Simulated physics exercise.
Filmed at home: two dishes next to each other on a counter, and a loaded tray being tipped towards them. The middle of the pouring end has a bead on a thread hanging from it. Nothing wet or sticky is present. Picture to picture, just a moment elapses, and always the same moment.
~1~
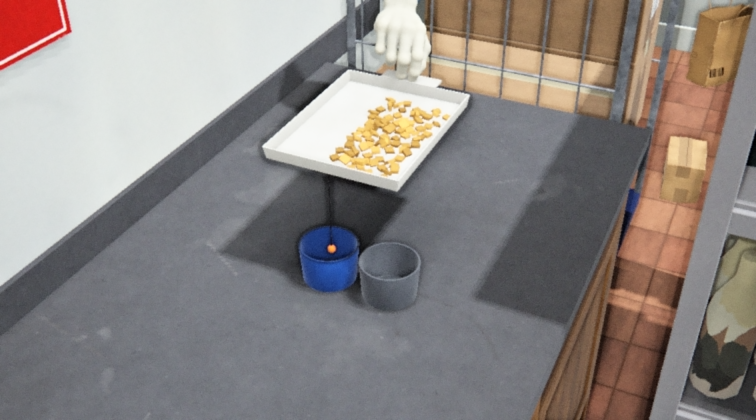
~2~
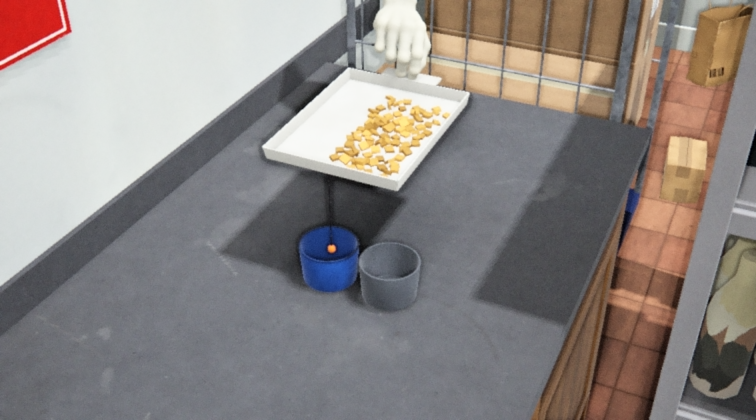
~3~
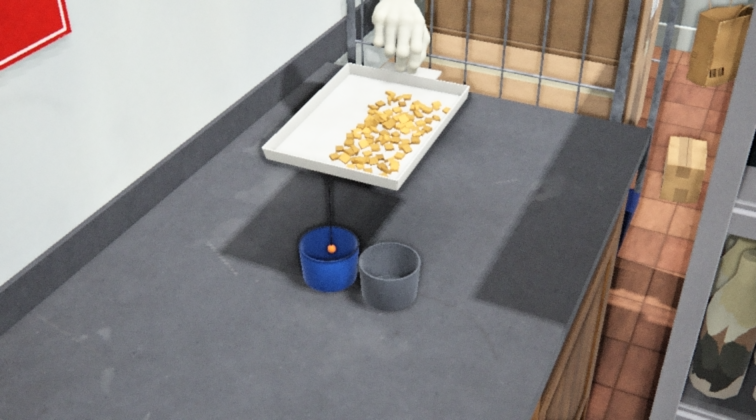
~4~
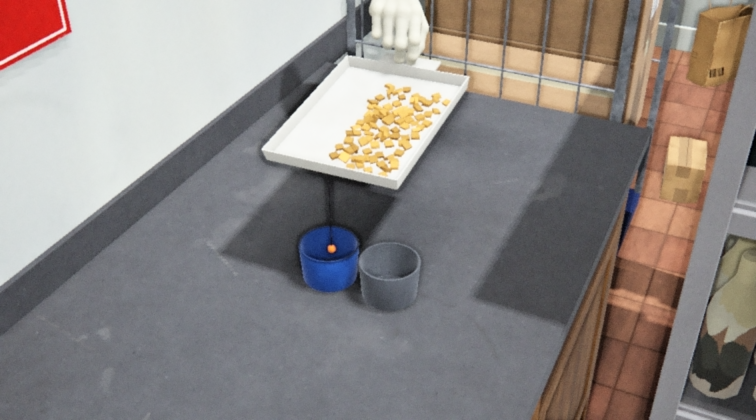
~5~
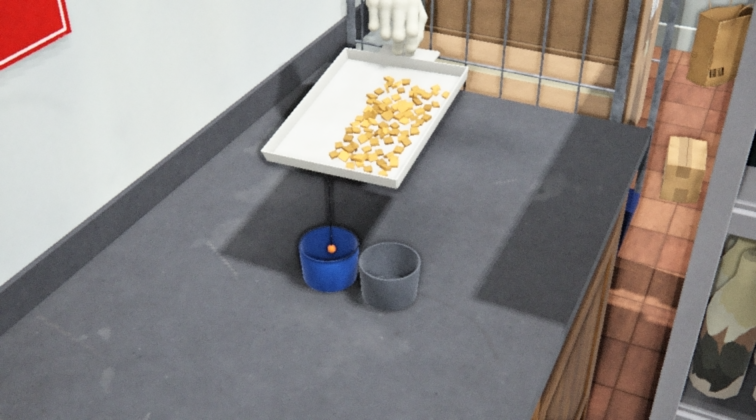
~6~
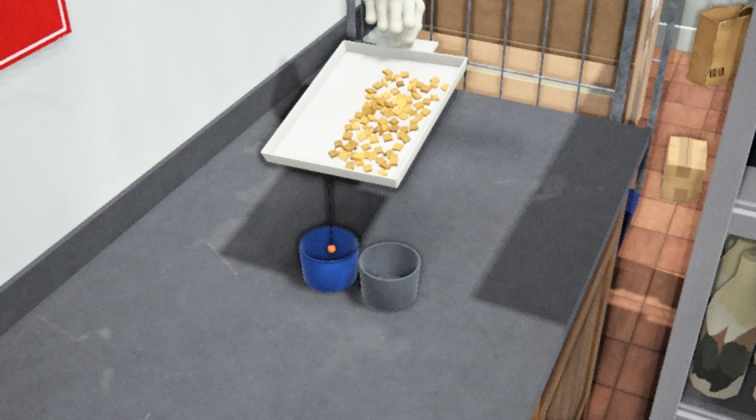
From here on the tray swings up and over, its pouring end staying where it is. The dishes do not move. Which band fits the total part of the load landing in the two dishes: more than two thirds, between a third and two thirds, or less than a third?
What lands in the dishes falls short of a third of the load.
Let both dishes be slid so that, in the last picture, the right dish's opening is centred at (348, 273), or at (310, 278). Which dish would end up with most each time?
Run 1: The one on the left side. Run 2: The one on the right side.
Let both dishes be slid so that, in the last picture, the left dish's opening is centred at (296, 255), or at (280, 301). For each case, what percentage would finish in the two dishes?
Roughly 40 per cent, then roughly 10 per cent.
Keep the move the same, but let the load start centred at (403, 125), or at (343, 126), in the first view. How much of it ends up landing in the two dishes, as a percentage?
In order, 0 per cent then 0 per cent.
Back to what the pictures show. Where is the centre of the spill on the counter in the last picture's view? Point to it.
Once everything settles, the pieces are centred near (282, 309).
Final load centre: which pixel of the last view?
(283, 309).
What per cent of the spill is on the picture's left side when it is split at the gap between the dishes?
Roughly 100 in a hundred.
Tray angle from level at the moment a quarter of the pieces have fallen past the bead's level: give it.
Somewhere around 110 degrees.
Just after the last frame, tray tipped steeply; every one on the tray.
A moment on, tray tipped right over; the larger part on the tray; about a tenth outside both; just a few in the air.
Further on, tray tipped past a quarter turn; just a few in the left dish; almost all outside both.
When it is over, tray tipped past a quarter turn; not one in the right dish; just a few in the left dish; almost all outside both.
